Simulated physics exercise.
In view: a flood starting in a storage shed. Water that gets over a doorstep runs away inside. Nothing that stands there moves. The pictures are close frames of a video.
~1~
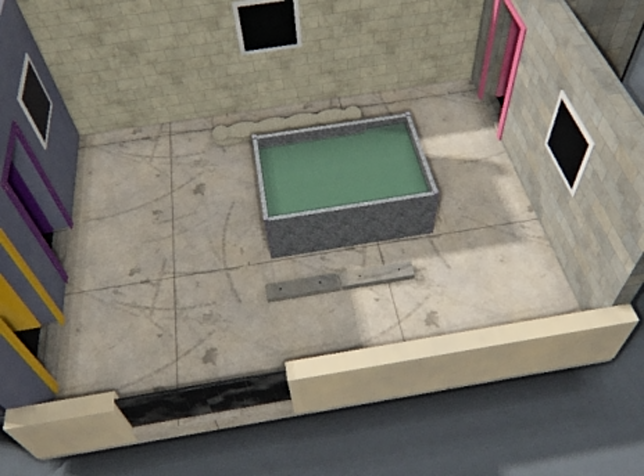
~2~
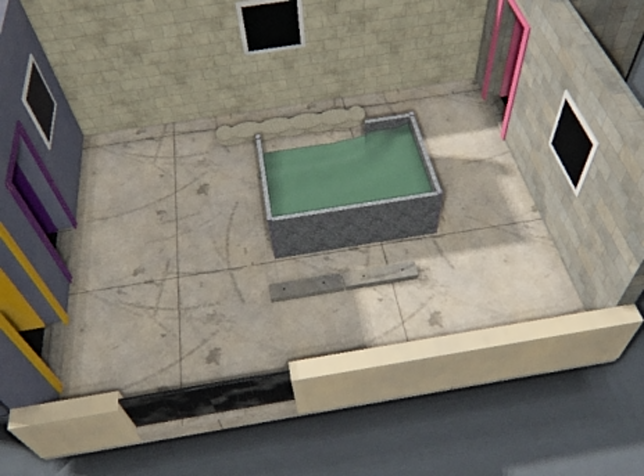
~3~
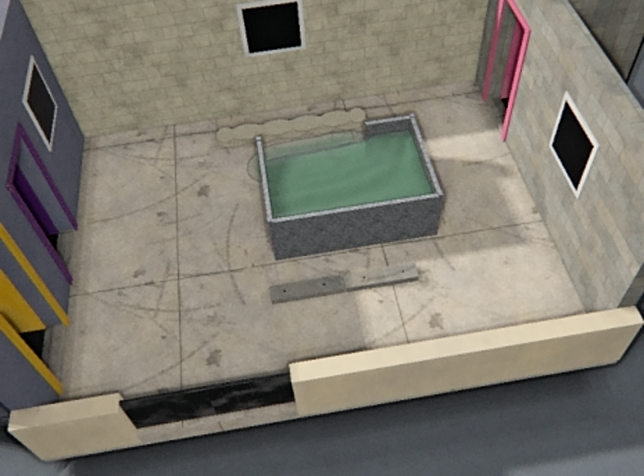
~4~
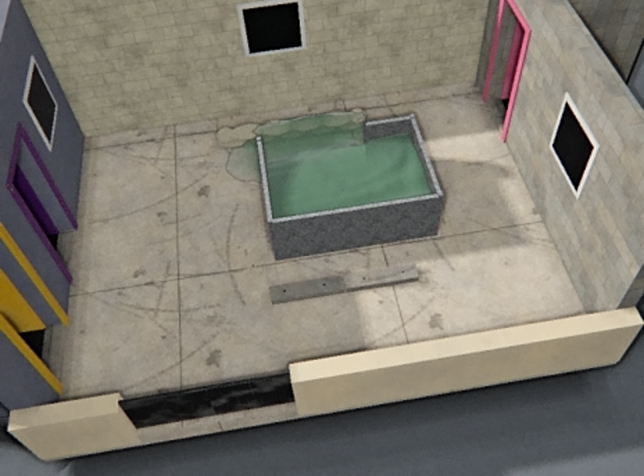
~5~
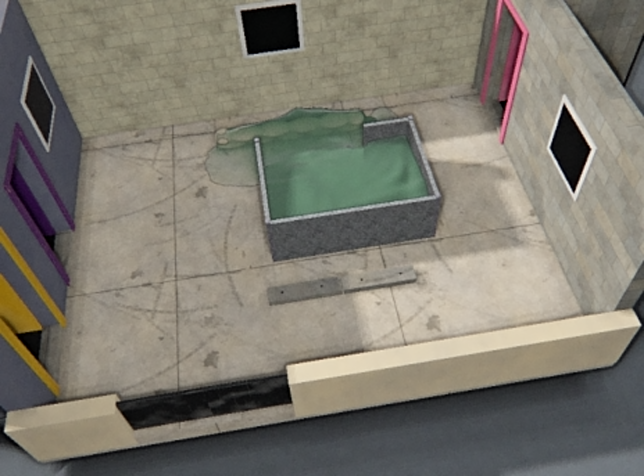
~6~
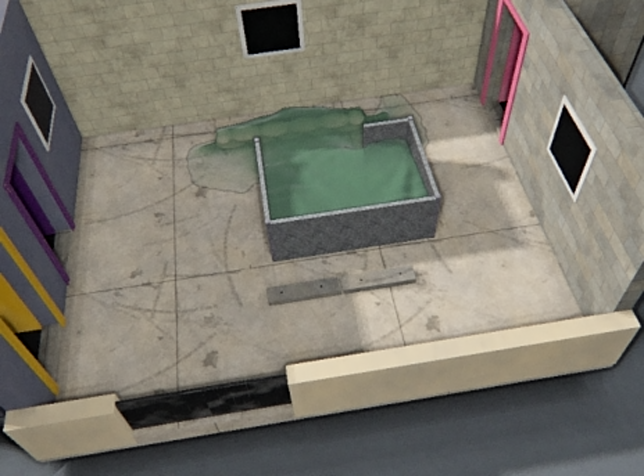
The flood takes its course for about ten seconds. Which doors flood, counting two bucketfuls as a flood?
In the end: The purple door floods; the yellow door holds within the limit; the pink door floods.
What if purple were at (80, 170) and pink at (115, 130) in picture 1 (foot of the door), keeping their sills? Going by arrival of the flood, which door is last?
That is the one in yellow.
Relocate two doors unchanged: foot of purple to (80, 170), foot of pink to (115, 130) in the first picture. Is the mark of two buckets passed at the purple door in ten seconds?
One by one: Purple door lets more in.
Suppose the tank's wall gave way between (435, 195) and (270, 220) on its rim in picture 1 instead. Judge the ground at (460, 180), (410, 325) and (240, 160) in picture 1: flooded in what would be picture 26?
One after the other: Wet, flooded, dry.
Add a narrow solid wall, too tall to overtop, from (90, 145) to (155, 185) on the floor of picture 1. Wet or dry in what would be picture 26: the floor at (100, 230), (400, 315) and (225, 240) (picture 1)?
In turn: Wet, clear, not flooded.
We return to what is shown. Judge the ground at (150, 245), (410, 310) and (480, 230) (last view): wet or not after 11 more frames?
In turn: Wet, clear, clear.
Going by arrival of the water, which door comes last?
The yellow one.
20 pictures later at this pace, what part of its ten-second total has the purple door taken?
About 50 per cent.
A moment on, water covers 30 % of the floor; the purple door not reached, the yellow door not reached, the pink door wet at the sill, nothing in.
Next, water covers 45 % of the floor; the purple door wet at the sill, nothing in, the yellow door not reached, the pink door over two buckets in.
Then, water covers 55 % of the floor; the purple door over two buckets in, the yellow door wet at the sill, nothing in, the pink door far over two buckets in.
Later, water covers 85 % of the floor; the purple door over two buckets in, the yellow door wet at the sill, nothing in, the pink door far over two buckets in.
In the end, water covers 95 % of the floor; the purple door over two buckets in, the yellow door wet at the sill, nothing in, the pink door far over two buckets in.
